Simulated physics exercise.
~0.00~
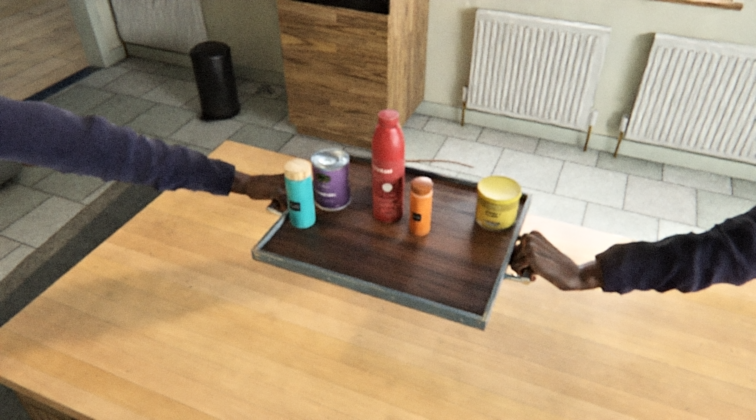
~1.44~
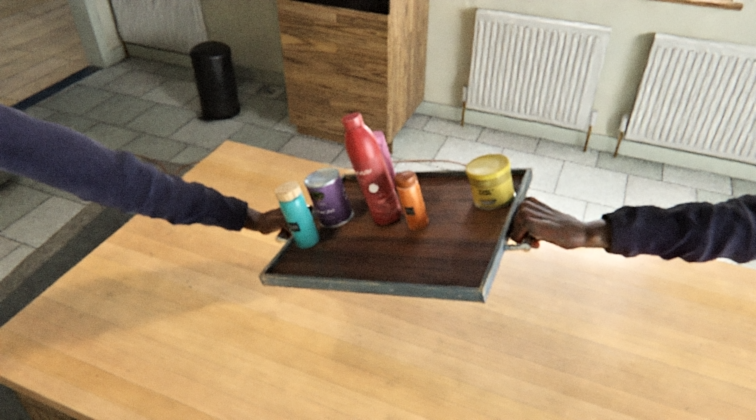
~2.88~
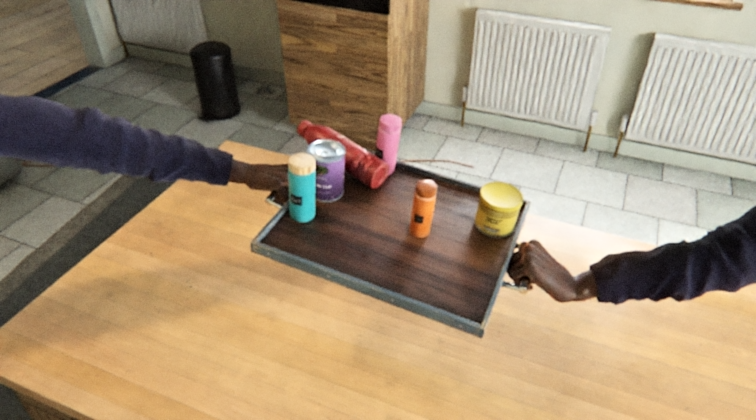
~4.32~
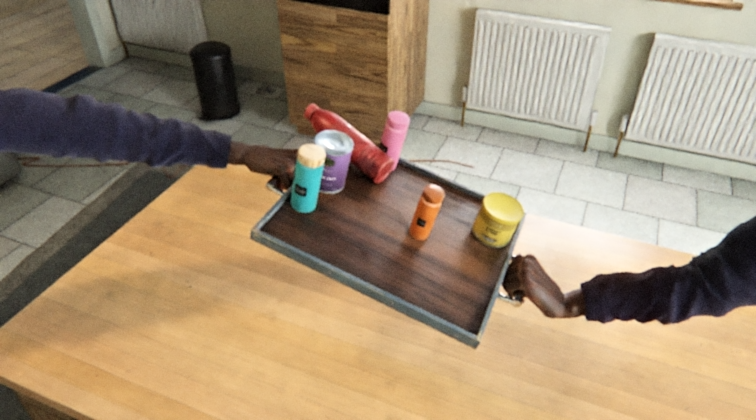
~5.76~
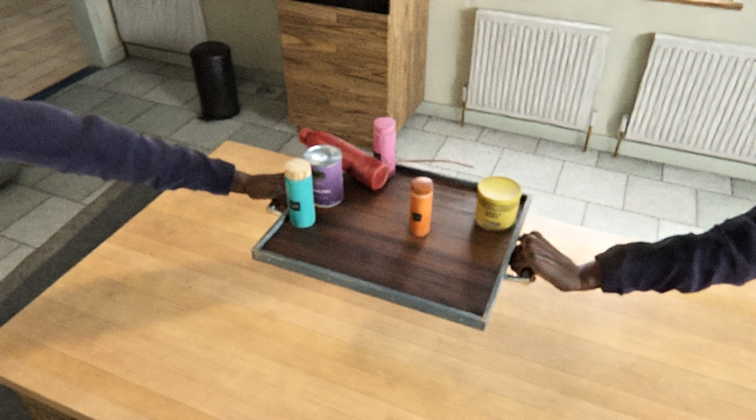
A red bottle topples and stays lying down as two hands tilt a tray of containers.
